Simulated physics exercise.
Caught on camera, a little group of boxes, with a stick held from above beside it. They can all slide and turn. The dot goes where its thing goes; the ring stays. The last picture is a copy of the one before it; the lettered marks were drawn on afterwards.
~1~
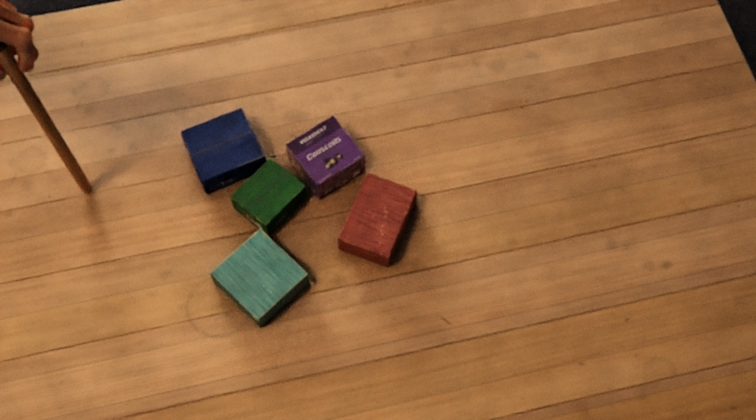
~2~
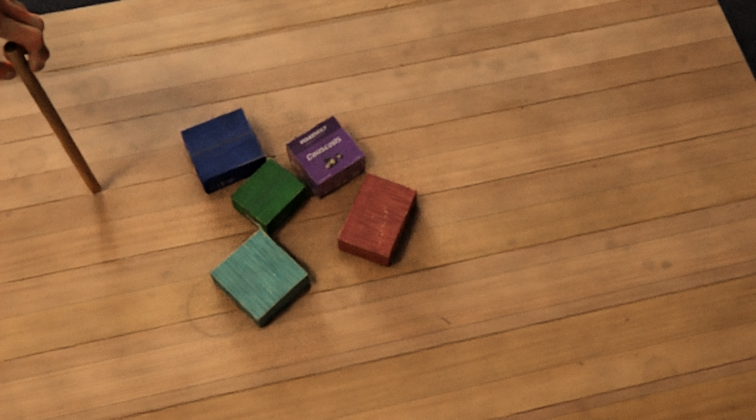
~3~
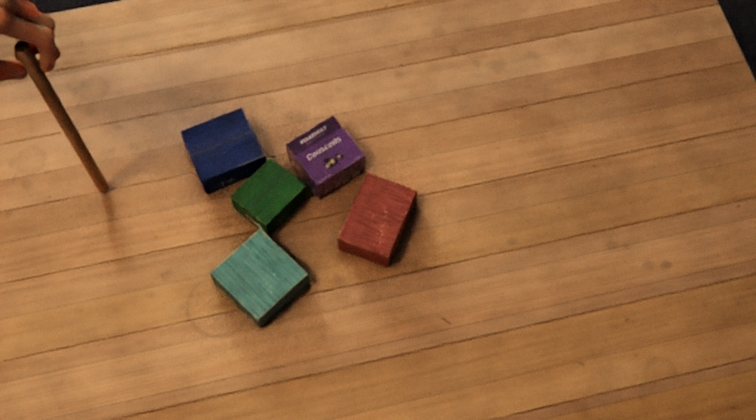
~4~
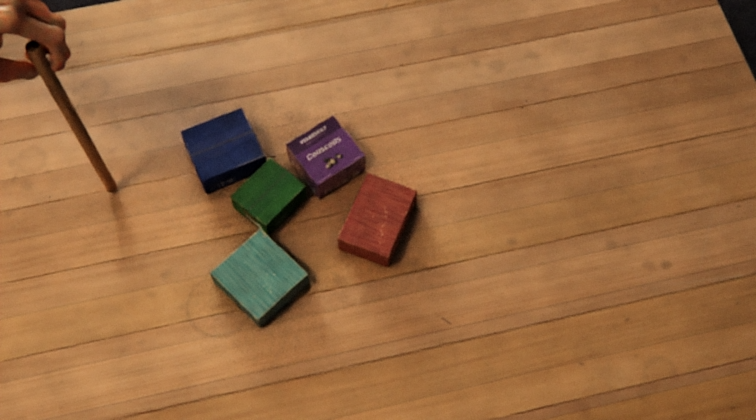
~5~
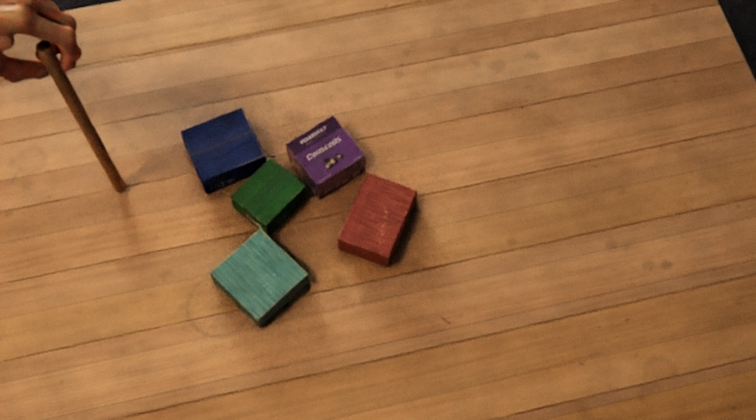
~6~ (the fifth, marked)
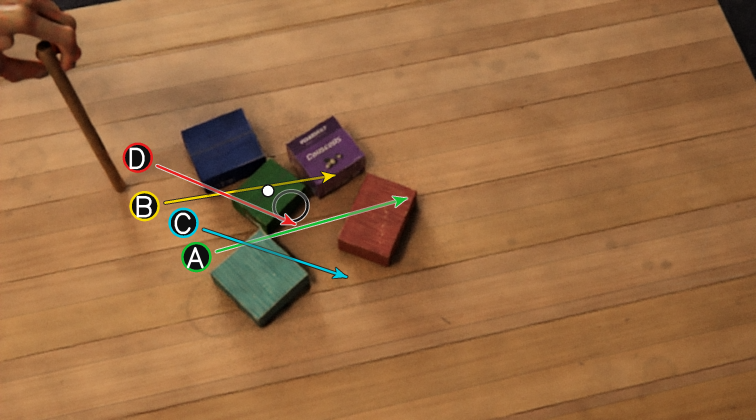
On a wooden plank surface, a hand moving an upright stick slowly right toward a still cluster of five coloured boxes.
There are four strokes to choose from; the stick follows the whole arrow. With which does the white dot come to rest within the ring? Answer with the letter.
Push along B.
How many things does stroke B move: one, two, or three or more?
It moves three or more.
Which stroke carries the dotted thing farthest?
D.
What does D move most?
The green box goes farthest.
On the copy, A from (217, 251) to (407, 198); B from (165, 203) to (335, 175); C from (203, 229) to (346, 277); D from (157, 166) to (295, 224); the ring at (291, 206); the white dot at (268, 191).
On B. First, foot of the stick (228, 194); green box (270, 197); blue box (234, 143).
Then, foot of the stick (289, 183); green box (290, 208); blue box (246, 139).
Finally, foot of the stick (335, 176); green box (292, 211); purple packet (352, 142); the dot on the green box is in the ring.
By contrast, A leaves the dotted thing at (291, 187); C leaves the dotted thing at (270, 197); D leaves the dotted thing at (325, 220).
